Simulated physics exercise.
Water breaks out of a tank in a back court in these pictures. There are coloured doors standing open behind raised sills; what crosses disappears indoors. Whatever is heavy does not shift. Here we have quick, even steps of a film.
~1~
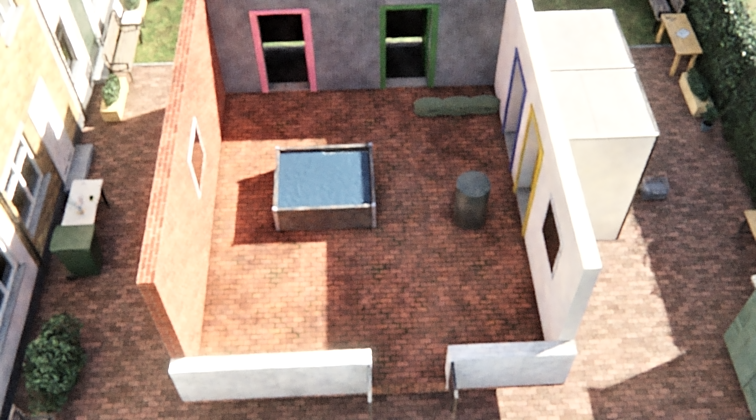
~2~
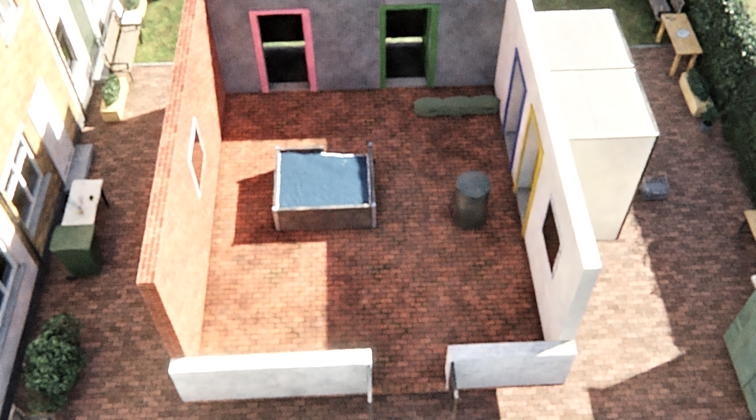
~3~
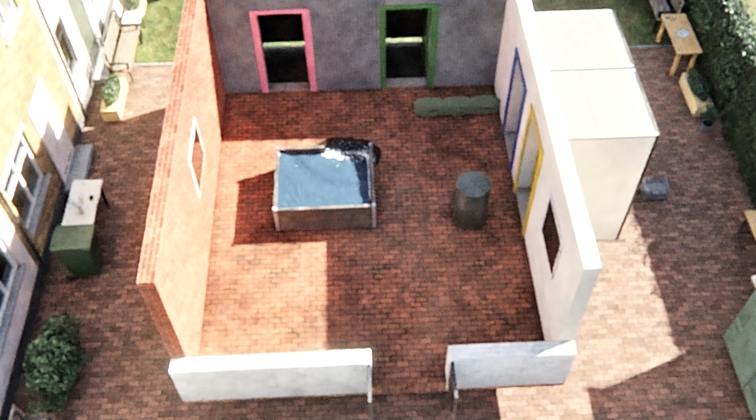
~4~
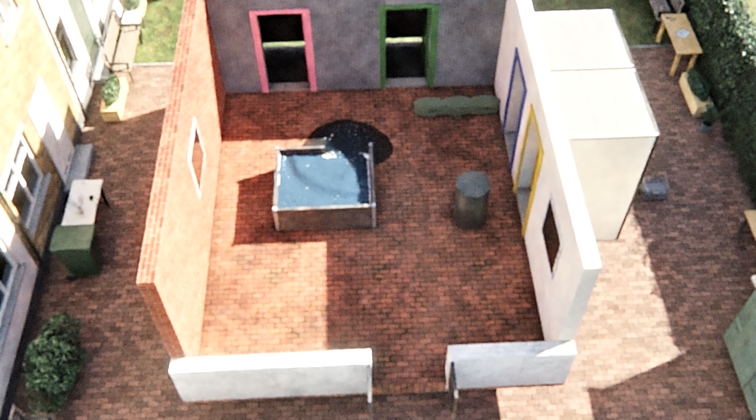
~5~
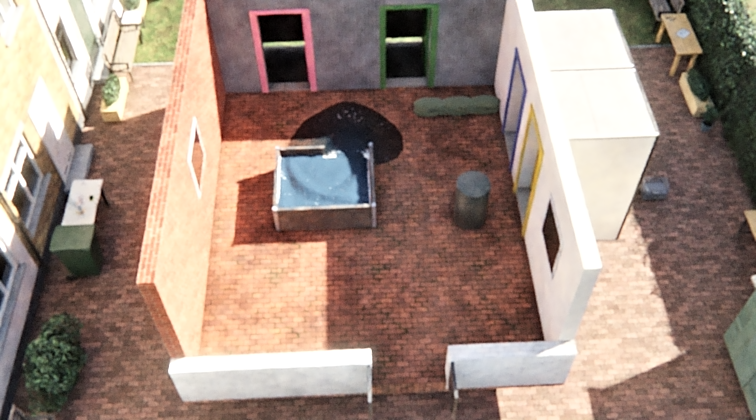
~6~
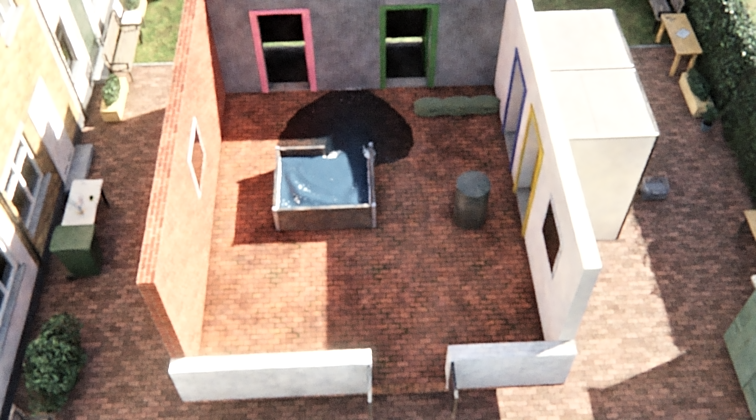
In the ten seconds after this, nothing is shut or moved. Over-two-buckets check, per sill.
The blue door lets in little enough there, the yellow door lets in little enough there, the green door lets too much in there, the pink door lets too much in there.
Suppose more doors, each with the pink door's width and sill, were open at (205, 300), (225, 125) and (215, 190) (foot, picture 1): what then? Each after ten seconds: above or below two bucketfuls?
Stays below the line; crosses the line; stays below the line.
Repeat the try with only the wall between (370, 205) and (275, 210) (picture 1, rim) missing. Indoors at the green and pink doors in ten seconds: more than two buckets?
Outcome - green door comes in lower, pink door comes in lower.
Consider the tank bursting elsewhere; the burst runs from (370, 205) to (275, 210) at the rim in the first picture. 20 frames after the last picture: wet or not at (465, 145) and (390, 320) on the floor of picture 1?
Taking them in turn, they come out spared and soaked.
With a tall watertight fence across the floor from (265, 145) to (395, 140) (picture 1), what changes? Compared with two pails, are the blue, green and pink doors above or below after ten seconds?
Blue overshoots; green undershoots; pink undershoots.
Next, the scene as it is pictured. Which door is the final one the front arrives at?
Answer - the yellow door.
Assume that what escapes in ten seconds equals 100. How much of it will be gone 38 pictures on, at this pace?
Result, approximate: 80 per cent.
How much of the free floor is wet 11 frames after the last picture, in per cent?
Some 20 in a hundred.
A moment on, water covers 15 % of the floor; the blue door not reached, the yellow door not reached, the green door under two buckets in, the pink door under two buckets in.
Next, water covers 20 % of the floor; the blue door not reached, the yellow door not reached, the green door over two buckets in, the pink door over two buckets in.
Then, water covers 30 % of the floor; the blue door wet at the sill, nothing in, the yellow door not reached, the green door over two buckets in, the pink door over two buckets in.
Later, water covers 45 % of the floor; the blue door wet at the sill, nothing in, the yellow door wet at the sill, nothing in, the green door far over two buckets in, the pink door over two buckets in.
In the end, water covers 70 % of the floor; the blue door wet at the sill, nothing in, the yellow door wet at the sill, nothing in, the green door far over two buckets in, the pink door far over two buckets in.
